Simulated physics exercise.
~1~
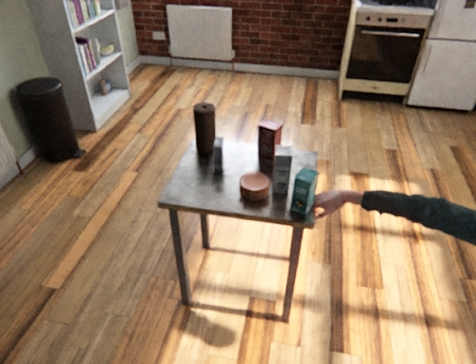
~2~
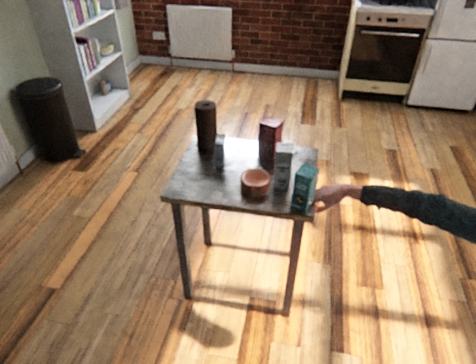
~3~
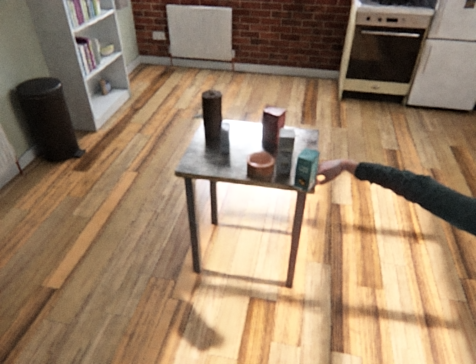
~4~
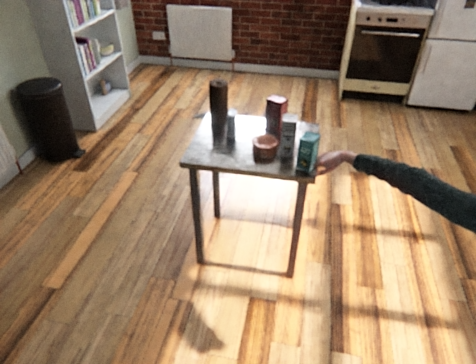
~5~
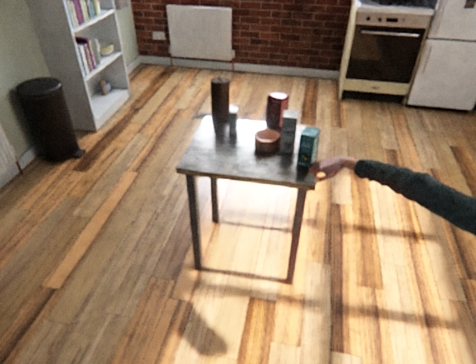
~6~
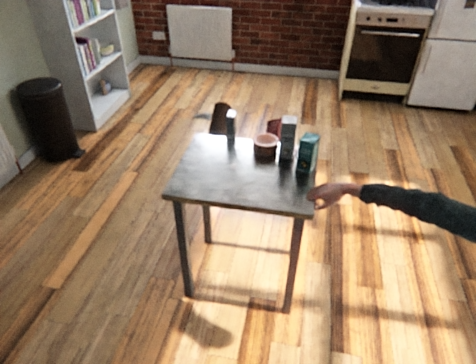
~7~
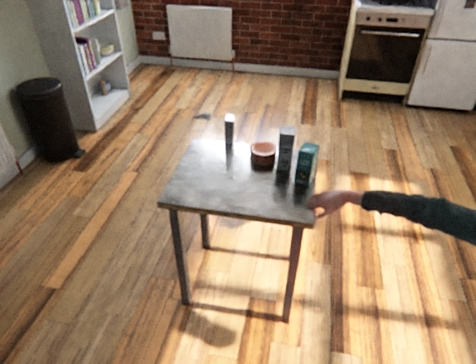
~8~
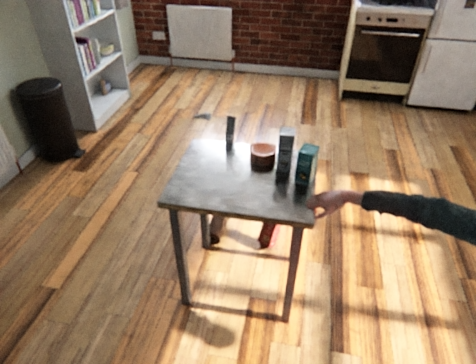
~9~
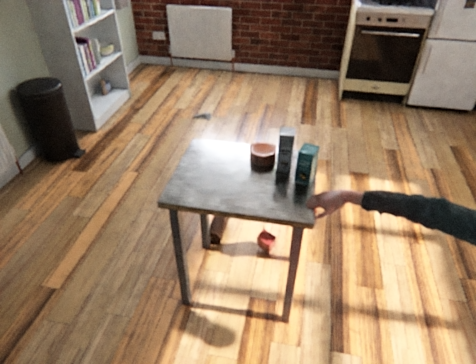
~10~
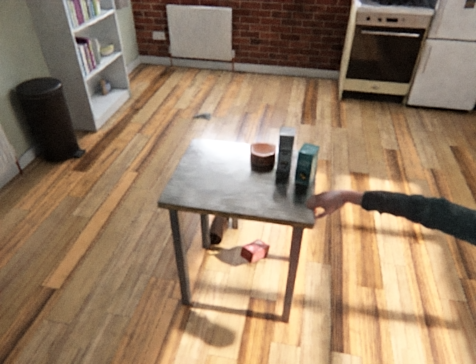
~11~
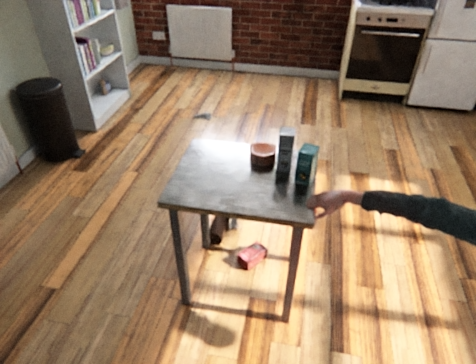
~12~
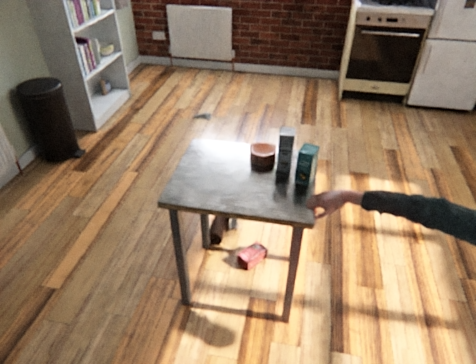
In a sunlit room with wooden floorboards and a brick wall, a small grey table is seen from above, with a hand at its right corner. On it stand a dark brown roll at the back left, a tall red carton, a small grey packet, a round orange tub, a pale carton and a turquoise carton. The hand pushes the table away, then jerks it back. The roll and red carton tip off the far edge, and the grey packet follows. They end on the floor, the red carton on its side, while the other three stay on top.
